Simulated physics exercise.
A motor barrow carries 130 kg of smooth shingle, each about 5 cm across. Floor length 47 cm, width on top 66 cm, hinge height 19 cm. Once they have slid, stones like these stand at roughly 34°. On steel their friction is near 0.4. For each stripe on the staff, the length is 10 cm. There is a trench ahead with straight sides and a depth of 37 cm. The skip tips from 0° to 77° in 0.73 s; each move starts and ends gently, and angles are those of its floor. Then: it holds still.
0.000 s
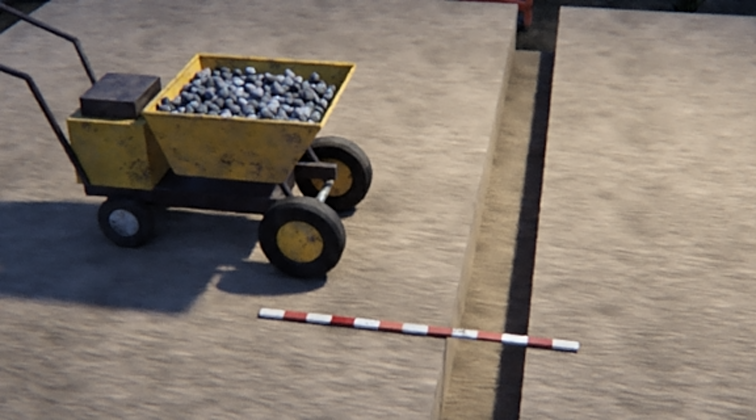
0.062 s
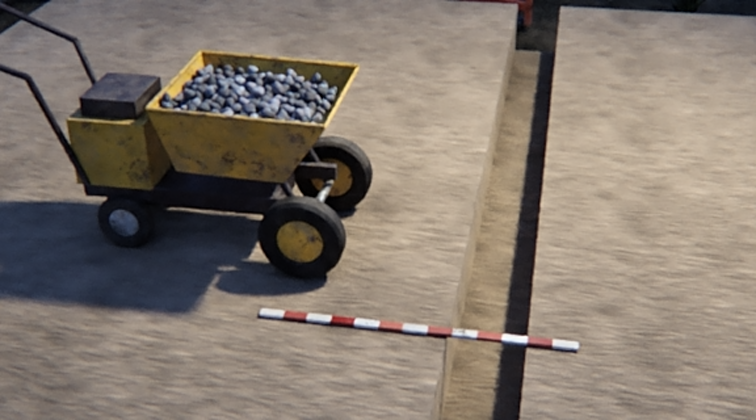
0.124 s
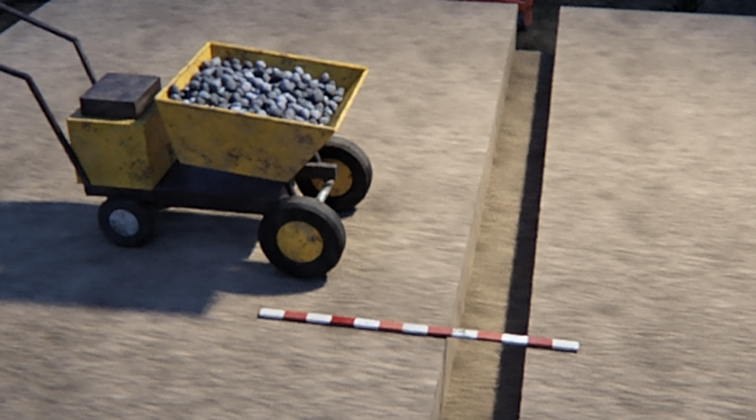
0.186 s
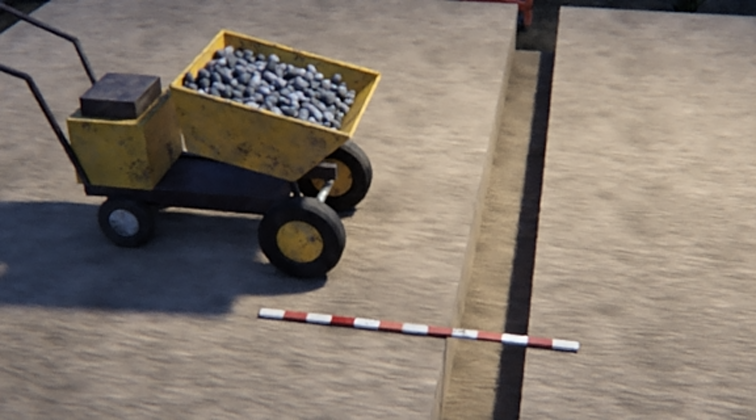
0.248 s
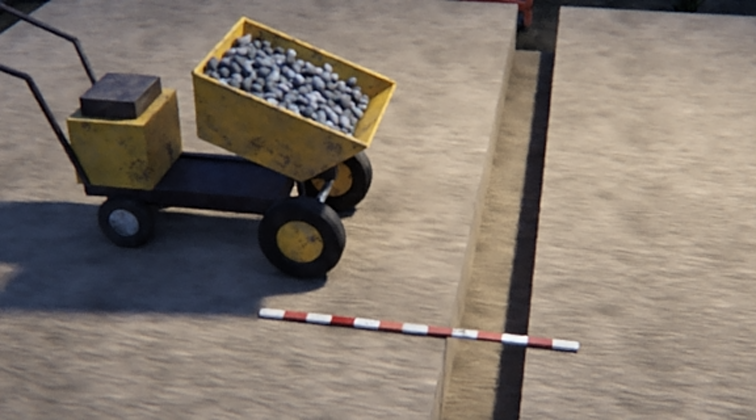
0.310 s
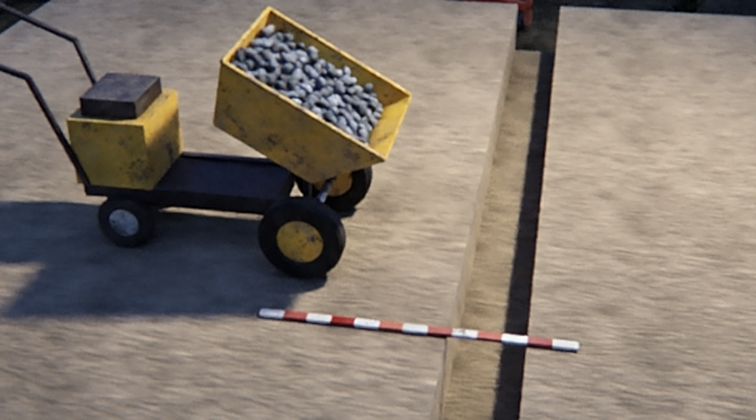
Yellow skip of smooth grey stones tilting steadily up and forward to the right on a stationary motor barrow near a trench.
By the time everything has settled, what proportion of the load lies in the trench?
About 92 percent of the load.
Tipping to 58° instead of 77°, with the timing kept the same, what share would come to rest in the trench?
Expect roughly 50 per cent.
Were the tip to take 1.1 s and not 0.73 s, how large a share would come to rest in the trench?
That would give about 100 percent.
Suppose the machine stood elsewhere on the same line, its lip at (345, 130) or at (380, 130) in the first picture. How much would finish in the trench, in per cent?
Estimates: 75 % then 35 %.
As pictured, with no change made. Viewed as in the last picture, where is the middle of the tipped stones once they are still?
Somewhere around (500, 306) in the last picture.
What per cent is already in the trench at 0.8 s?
Roughly 45% by that time.
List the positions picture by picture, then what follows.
In the first picture, lip at (321, 126), floor tilted 0°, highest stones at (242, 83).
In the second picture, the skip is at 2°, its lip at (325, 127); the top of the load is at (235, 82); the stones move at 0.4 m/s on average.
In the third picture, the skip is at 6°, its lip at (335, 131); the top of the load is at (219, 74); the stones move at 0.8 m/s on average.
In the fourth picture, lip at (350, 137), floor tilted 12°, highest stones at (230, 63); the stones move at 1.1 m/s on average.
In the fifth picture, the skip is at 21°, its lip at (367, 147); the top of the load is at (239, 52); the stones move at 1.3 m/s on average.
In the sixth picture, lip at (385, 160), floor tilted 30°, highest stones at (263, 40); the stones move at 1.4 m/s on average.
After 0.6 s the floor is at 65°; 100 % in the skip; the foremost stones are at (432, 192).
After 0.8 s the floor is at 77°; 50 % in the skip, 2 % short of the trench, 47 % in the trench; the foremost stones are at (535, 257).
After 1.2 s the floor is at 77°; 8 % in the skip, 3 % short of the trench, 81 % in the trench, 8 % past the trench; the foremost stones are at (691, 283).
After 3.1 s the floor is at 77°; 0 % in the skip, 92 % in the trench, 8 % past the trench; the foremost stones are past the picture's edge.
